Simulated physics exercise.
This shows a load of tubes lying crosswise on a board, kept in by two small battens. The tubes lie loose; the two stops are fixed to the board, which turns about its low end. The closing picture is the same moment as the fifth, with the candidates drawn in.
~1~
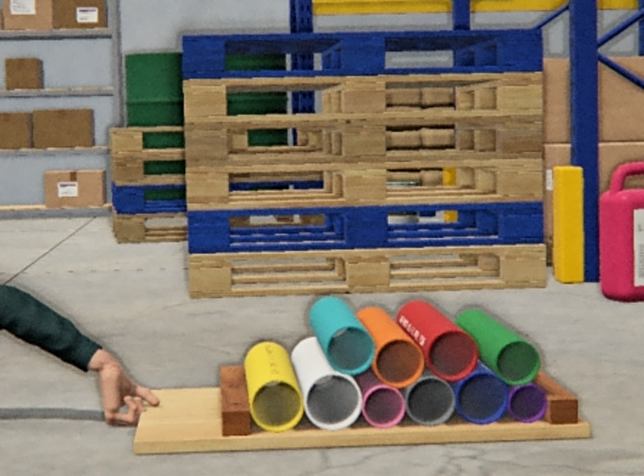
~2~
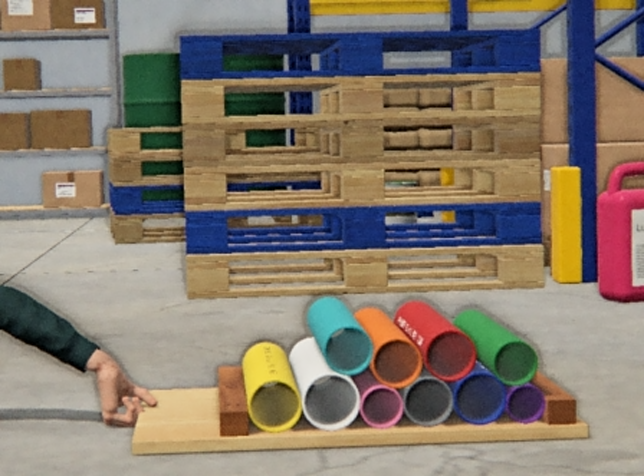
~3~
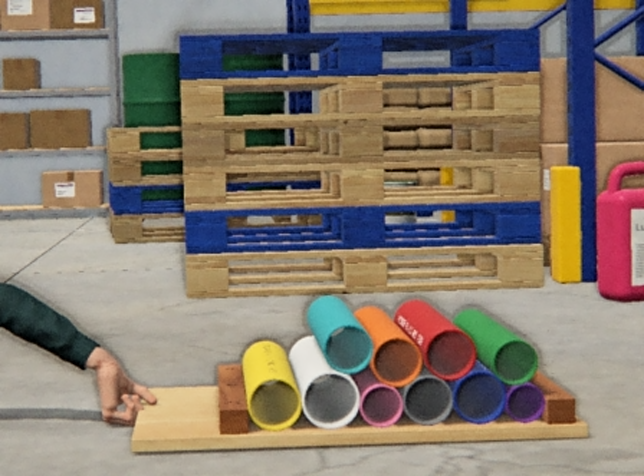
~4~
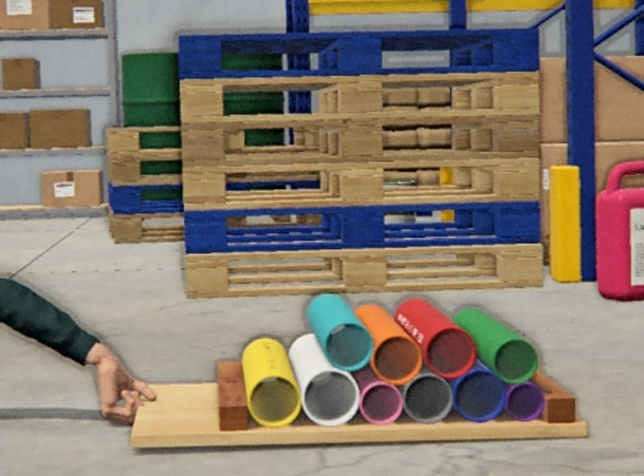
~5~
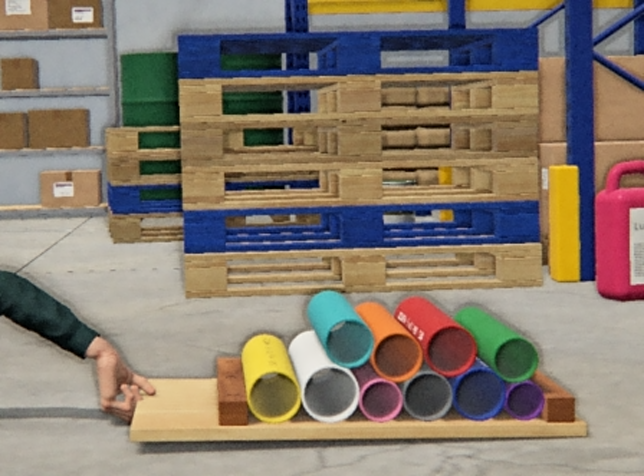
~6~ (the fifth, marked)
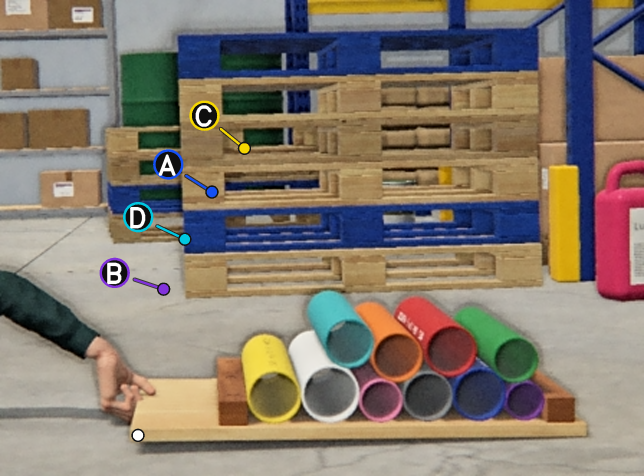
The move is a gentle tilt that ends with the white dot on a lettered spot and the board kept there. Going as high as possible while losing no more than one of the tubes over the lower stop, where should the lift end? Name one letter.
Up to D.
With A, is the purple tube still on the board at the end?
Yes, with A.
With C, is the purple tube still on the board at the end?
Yes, with C.
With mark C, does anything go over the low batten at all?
Yes.
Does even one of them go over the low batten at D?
Yes.
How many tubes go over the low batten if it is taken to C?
With C, four.
On the marked copy, A at (212, 192); B at (164, 289); C at (245, 148); D at (185, 239); the white dot at (138, 436).
Taking D. A third of the way, board at 16°.
Two thirds of the way, board at 27°.
When it is over, board at 27°, one over the low batten (green).
As for the rest, A four over the low batten (green, red, orange, turquoise); B one over the low batten (green); C four over the low batten (green, red, orange, turquoise).
